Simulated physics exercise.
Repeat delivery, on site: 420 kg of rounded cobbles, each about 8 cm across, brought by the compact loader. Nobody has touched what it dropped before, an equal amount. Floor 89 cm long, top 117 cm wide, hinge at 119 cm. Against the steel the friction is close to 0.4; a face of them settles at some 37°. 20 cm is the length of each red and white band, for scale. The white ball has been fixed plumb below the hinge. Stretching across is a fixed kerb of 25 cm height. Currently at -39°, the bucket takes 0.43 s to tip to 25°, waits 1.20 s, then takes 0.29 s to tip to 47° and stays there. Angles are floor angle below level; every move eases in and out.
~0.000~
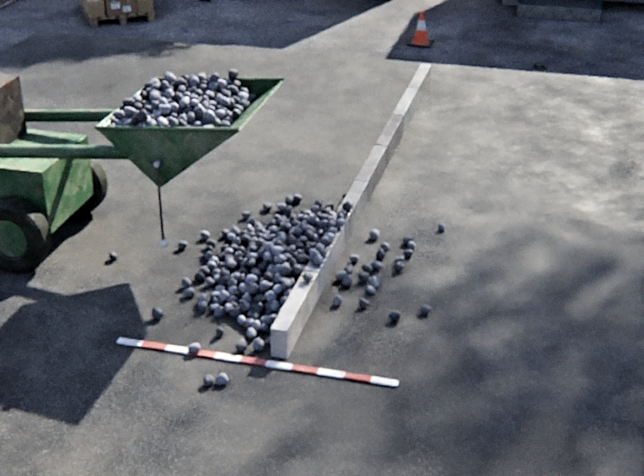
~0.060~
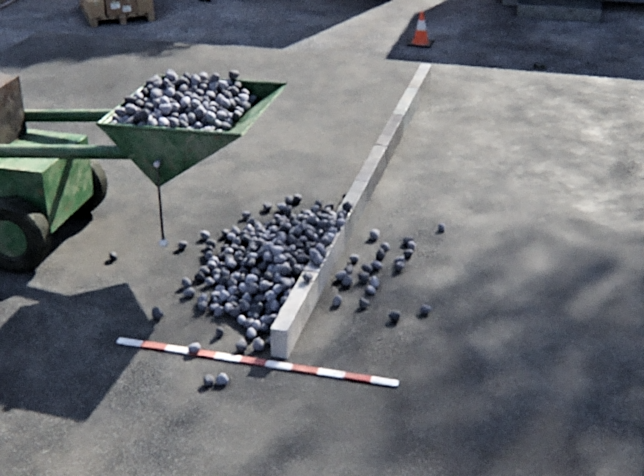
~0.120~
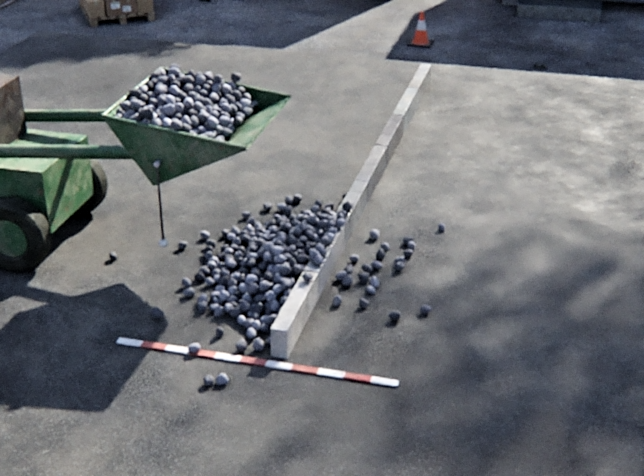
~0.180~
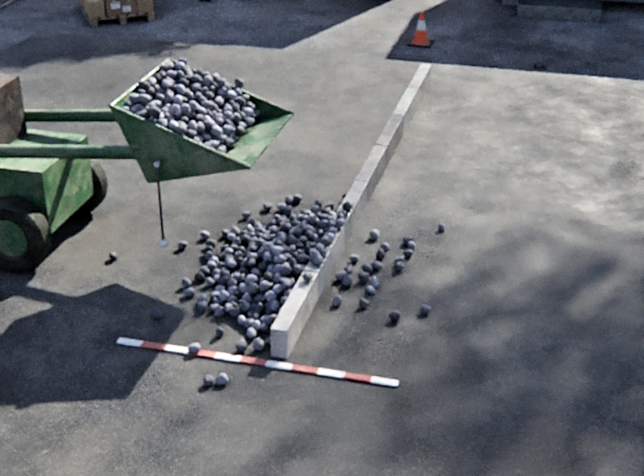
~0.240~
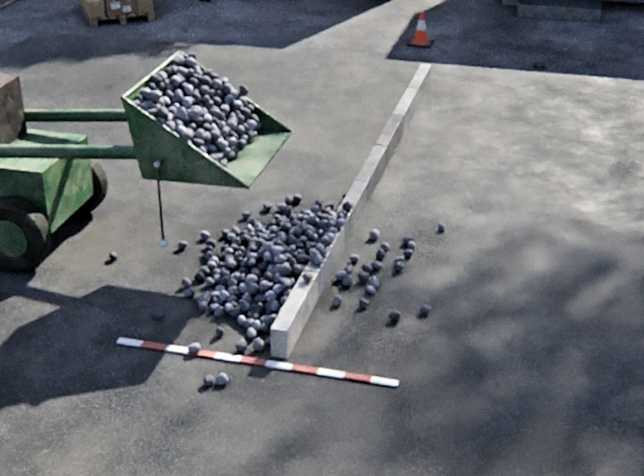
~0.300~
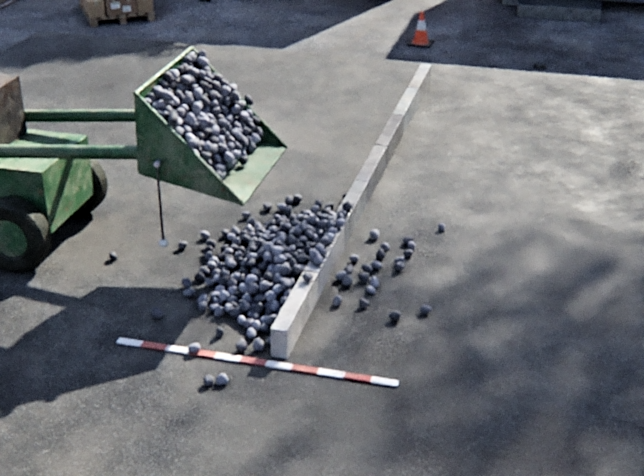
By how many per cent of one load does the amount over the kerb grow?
It grows by about 35 per cent of one load.
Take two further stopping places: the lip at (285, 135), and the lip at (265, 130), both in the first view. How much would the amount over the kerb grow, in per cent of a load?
First place about 95 %, second about 70 %.
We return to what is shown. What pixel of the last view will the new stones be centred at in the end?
Around (303, 255).
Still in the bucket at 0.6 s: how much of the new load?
Roughly 95 parts in a hundred of the load.
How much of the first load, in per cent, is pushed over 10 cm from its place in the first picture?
15 per cent.
After 0.4 s the floor is at 24°; in per cent of one load, 100 in the bucket, 97 on this side of the kerb, 4 over the kerb; the foremost stones are at (411, 263).
After 0.6 s the floor is at 25°; in per cent of one load, 93 in the bucket, 103 on this side of the kerb, 4 over the kerb; the foremost stones are at (411, 263).
After 2.4 s the floor is at 47°; in per cent of one load, 0 in the bucket, 162 on this side of the kerb, 39 over the kerb; the foremost stones are at (503, 291).
After 5.0 s the floor is at 47°; in per cent of one load, 0 in the bucket, 161 on this side of the kerb, 40 over the kerb; the foremost stones are at (503, 291). Net gain over the kerb, 35.
